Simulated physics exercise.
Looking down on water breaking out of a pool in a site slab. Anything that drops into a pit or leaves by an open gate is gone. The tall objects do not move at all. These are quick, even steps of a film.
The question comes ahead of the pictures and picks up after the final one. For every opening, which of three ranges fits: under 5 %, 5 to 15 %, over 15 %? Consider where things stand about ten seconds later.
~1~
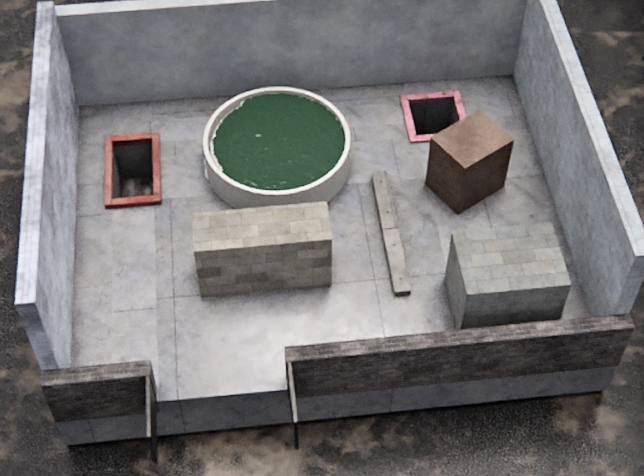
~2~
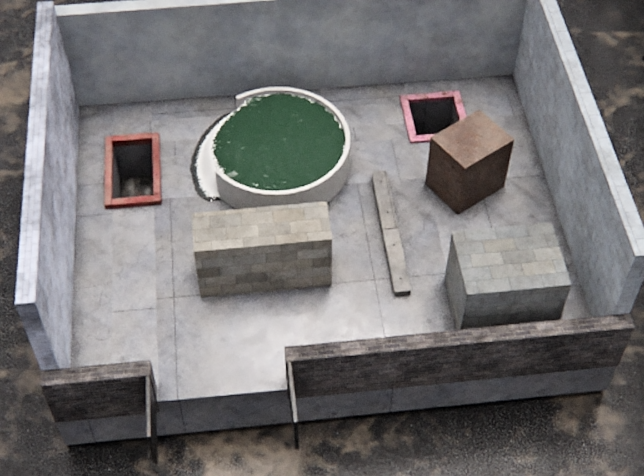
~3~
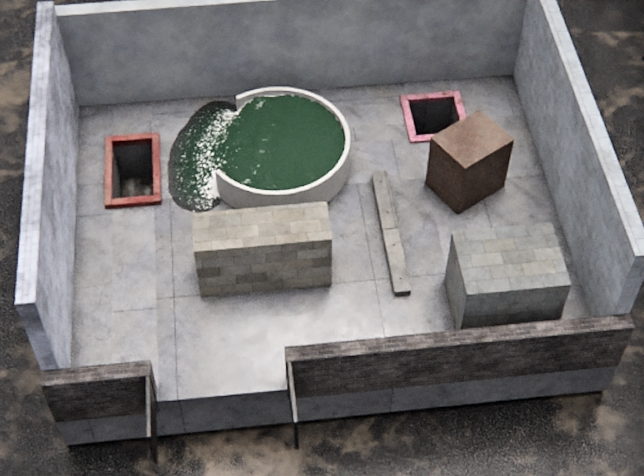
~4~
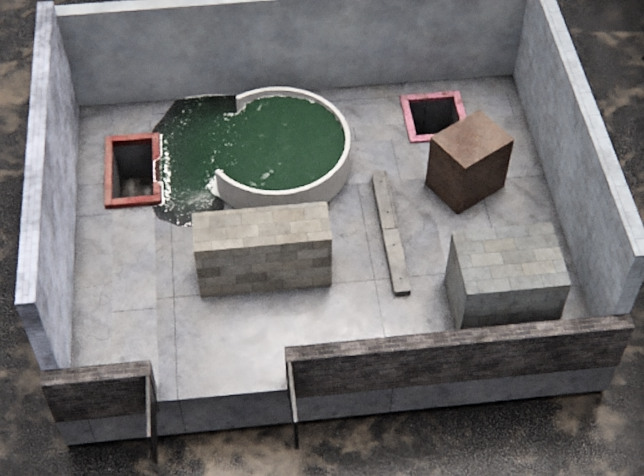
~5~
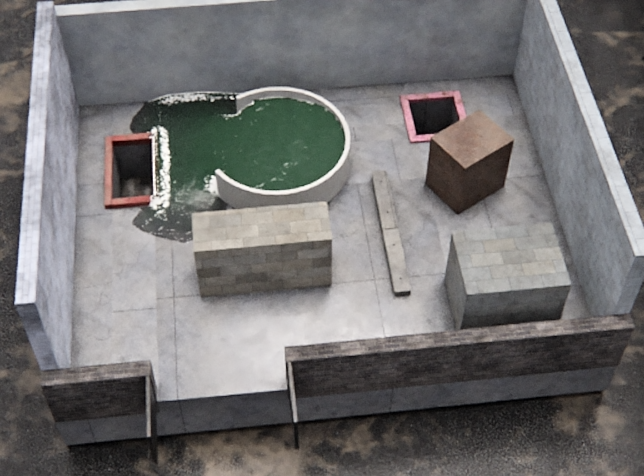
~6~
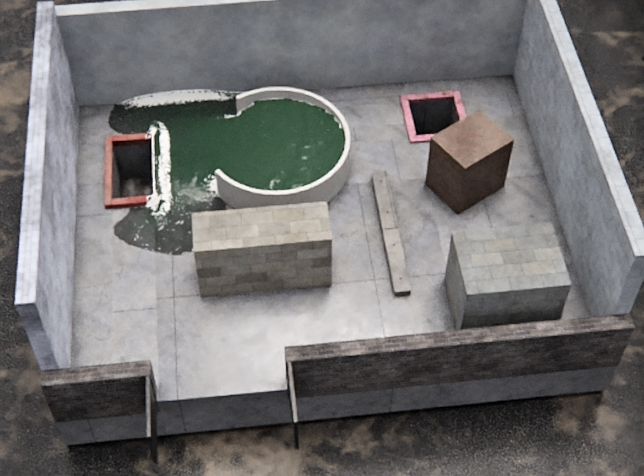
Outcome: The gate will get an average slice of five to fifteen per cent. The red pit will get a big slice beyond fifteen per cent. The pink pit will get a thin slice beneath five per cent.
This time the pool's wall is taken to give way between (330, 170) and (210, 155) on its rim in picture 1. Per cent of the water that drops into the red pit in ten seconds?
Red 0 %.
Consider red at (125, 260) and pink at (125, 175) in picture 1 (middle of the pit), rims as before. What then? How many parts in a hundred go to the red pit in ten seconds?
Share for red: 2 in a hundred.
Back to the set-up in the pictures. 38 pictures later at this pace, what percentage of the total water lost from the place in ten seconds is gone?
Estimated share: Close to 75 %.
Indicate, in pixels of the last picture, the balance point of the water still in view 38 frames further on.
It's close to (219, 194).
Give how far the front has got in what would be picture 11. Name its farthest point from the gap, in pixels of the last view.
Somewhere around (74, 279).
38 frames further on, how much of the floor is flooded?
Around 60 percent.
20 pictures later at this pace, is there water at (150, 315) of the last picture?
That place: Swamped.
A moment on, water covers 20 % of the floor; the gate 0 %, the red pit 6 %, the pink pit 0 %.
Next, water covers 30 % of the floor; the gate 0 %, the red pit 12 %, the pink pit 0 %.
Then, water covers 40 % of the floor; the gate 0 %, the red pit 18 %, the pink pit 0 %.
Later, water covers 60 % of the floor; the gate 5 %, the red pit 20 %, the pink pit 0 %.
In the end, water covers 85 % of the floor; the gate 12 %, the red pit 20 %, the pink pit 1 %.
